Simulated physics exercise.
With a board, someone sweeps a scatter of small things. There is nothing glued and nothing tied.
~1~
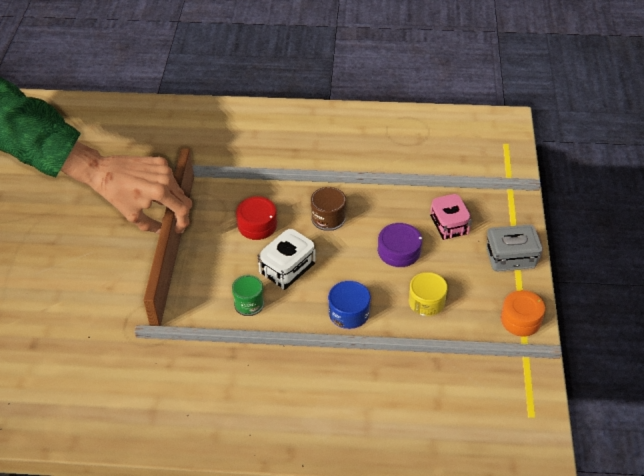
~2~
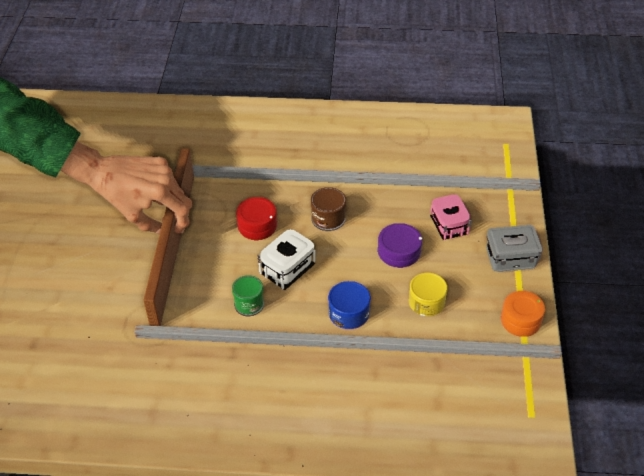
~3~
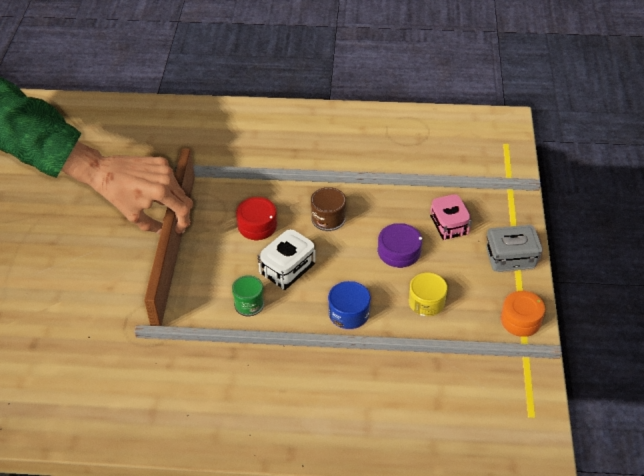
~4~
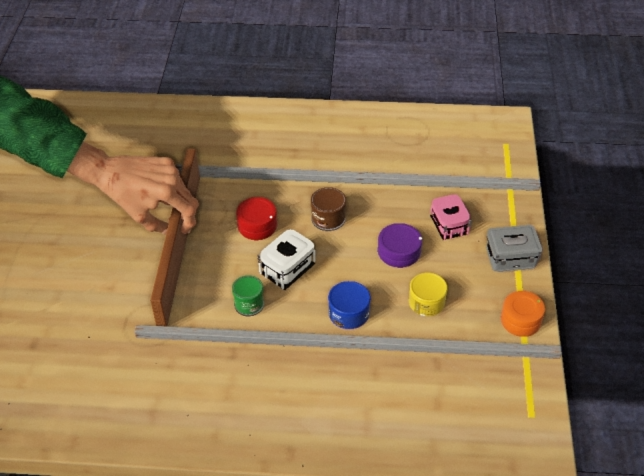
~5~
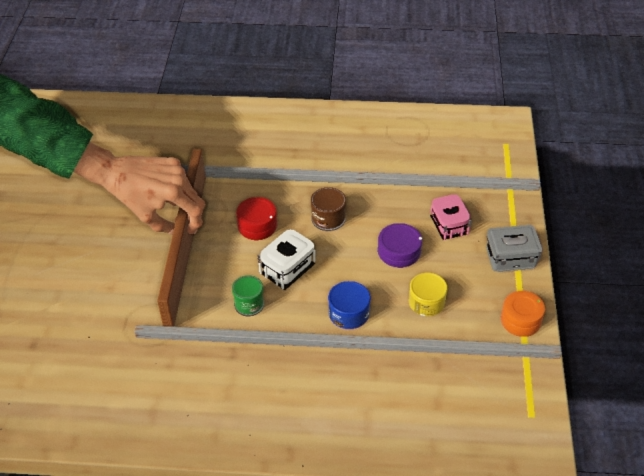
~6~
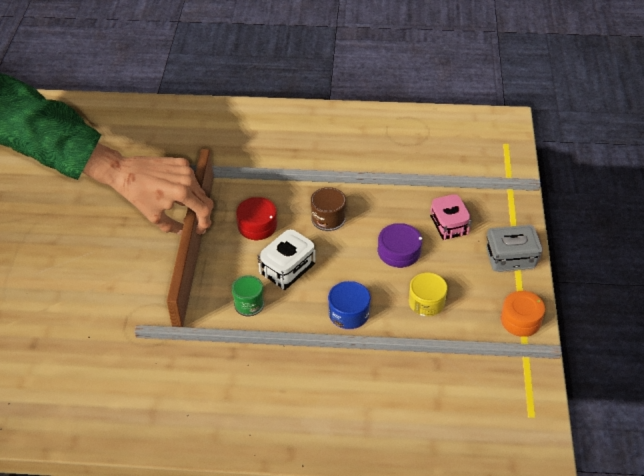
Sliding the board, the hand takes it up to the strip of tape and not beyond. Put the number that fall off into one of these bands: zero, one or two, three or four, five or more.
Five or more spill over.
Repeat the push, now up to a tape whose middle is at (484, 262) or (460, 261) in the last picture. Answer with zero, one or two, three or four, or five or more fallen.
Falls: One or two; one to two.
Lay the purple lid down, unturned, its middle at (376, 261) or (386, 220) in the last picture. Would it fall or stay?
First: Gone; second: Gone.
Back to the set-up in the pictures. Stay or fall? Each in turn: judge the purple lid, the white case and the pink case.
Result: Purple lid gone, white case safe, pink case gone.
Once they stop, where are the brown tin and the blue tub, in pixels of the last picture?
The brown tin ends at (531, 205) and the blue tub at (546, 325).
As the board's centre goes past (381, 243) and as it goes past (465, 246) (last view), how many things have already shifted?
First 7, after that 10.
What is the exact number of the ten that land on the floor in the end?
Total count: 5.
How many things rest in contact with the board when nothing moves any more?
The figure is 5.
A little later, none off yet; orange lid at rest near (523, 314); grey case at rest near (513, 249); pink case at rest near (450, 218).
When it is over, the number that fall off is five or more; down, purple lid, yellow tub, pink case, grey case and orange lid.
